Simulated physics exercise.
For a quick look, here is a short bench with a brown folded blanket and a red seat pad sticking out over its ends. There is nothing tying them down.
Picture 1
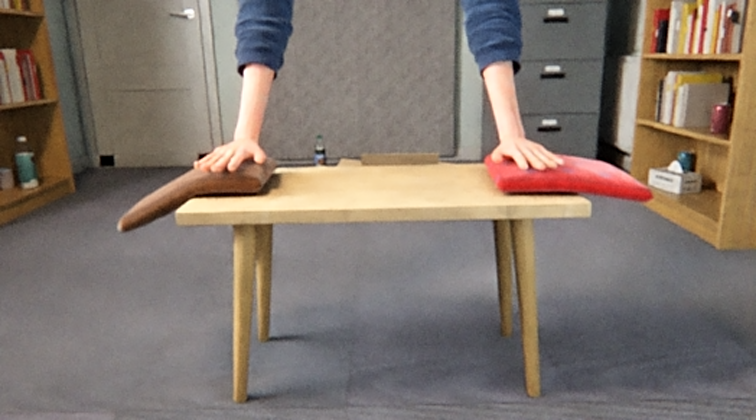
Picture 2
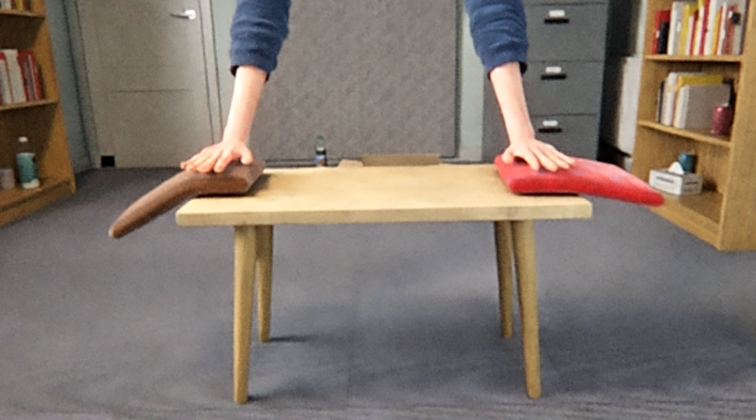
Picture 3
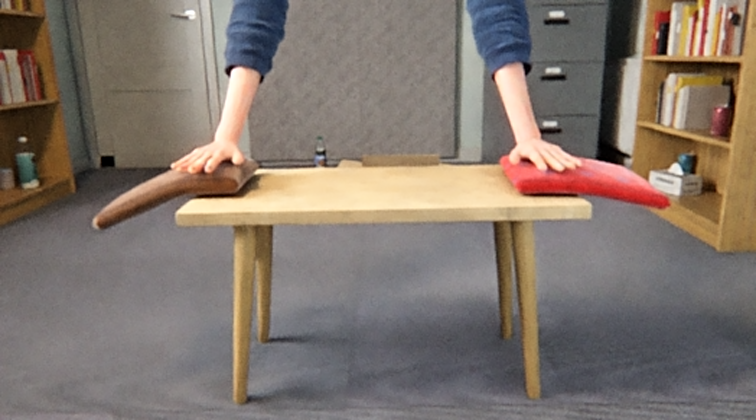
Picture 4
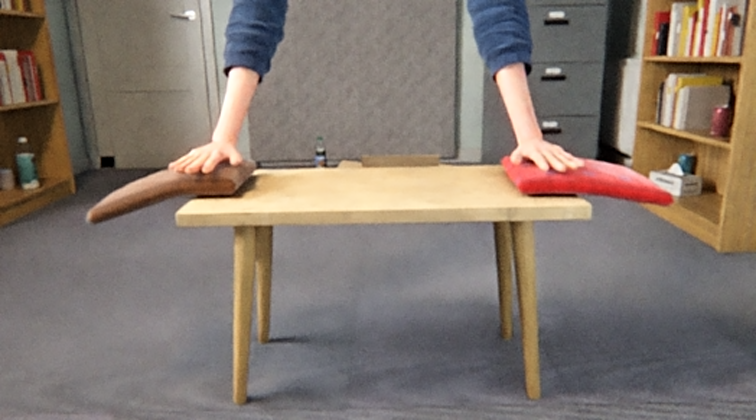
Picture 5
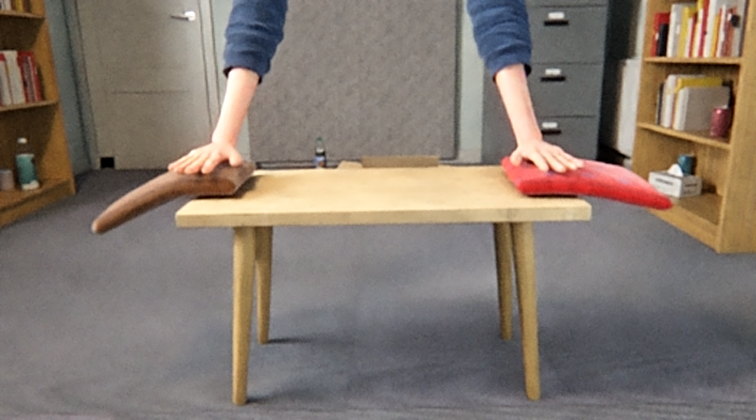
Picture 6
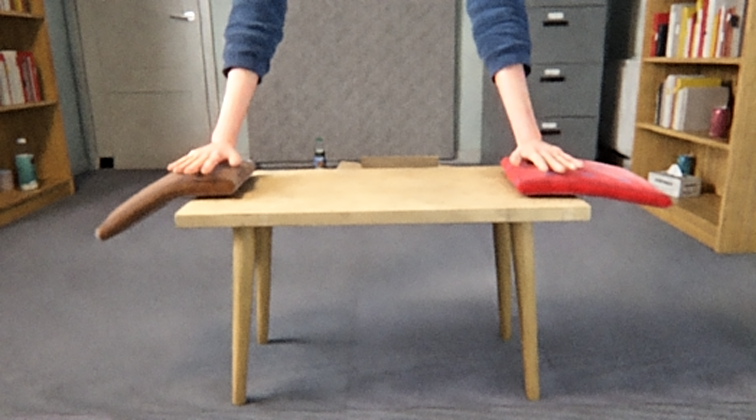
Two hands pressing on a brown folded blanket and a red seat pad, sliding them slightly outward over a bench's ends.
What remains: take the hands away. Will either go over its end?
In the end the brown folded blanket I'd bet won't be there for long. The red seat pad I'd bet won't be there for long.
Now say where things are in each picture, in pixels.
In the first frame, folded blanket tip (134, 220); seat pad tip (636, 189).
In the second frame, folded blanket tip (125, 226); seat pad tip (646, 193).
In the third frame, folded blanket tip (110, 217); seat pad tip (653, 195).
In the fourth frame, folded blanket tip (104, 211); seat pad tip (656, 193).
In the fifth frame, folded blanket tip (109, 221); seat pad tip (655, 196).
In the sixth frame, folded blanket tip (113, 228), well over half past the edge; seat pad tip (654, 195), well over half past the edge.
Then, 0.40 s on from there, folded blanket on the floor near (175, 310); seat pad falling near (589, 273).
Then, 0.68 s on from there, folded blanket on the floor near (150, 344); seat pad on the floor near (608, 355).
In the end, folded blanket on the floor near (137, 355); seat pad on the floor near (607, 361). The brown folded blanket goes down and the red seat pad slumps off the end.
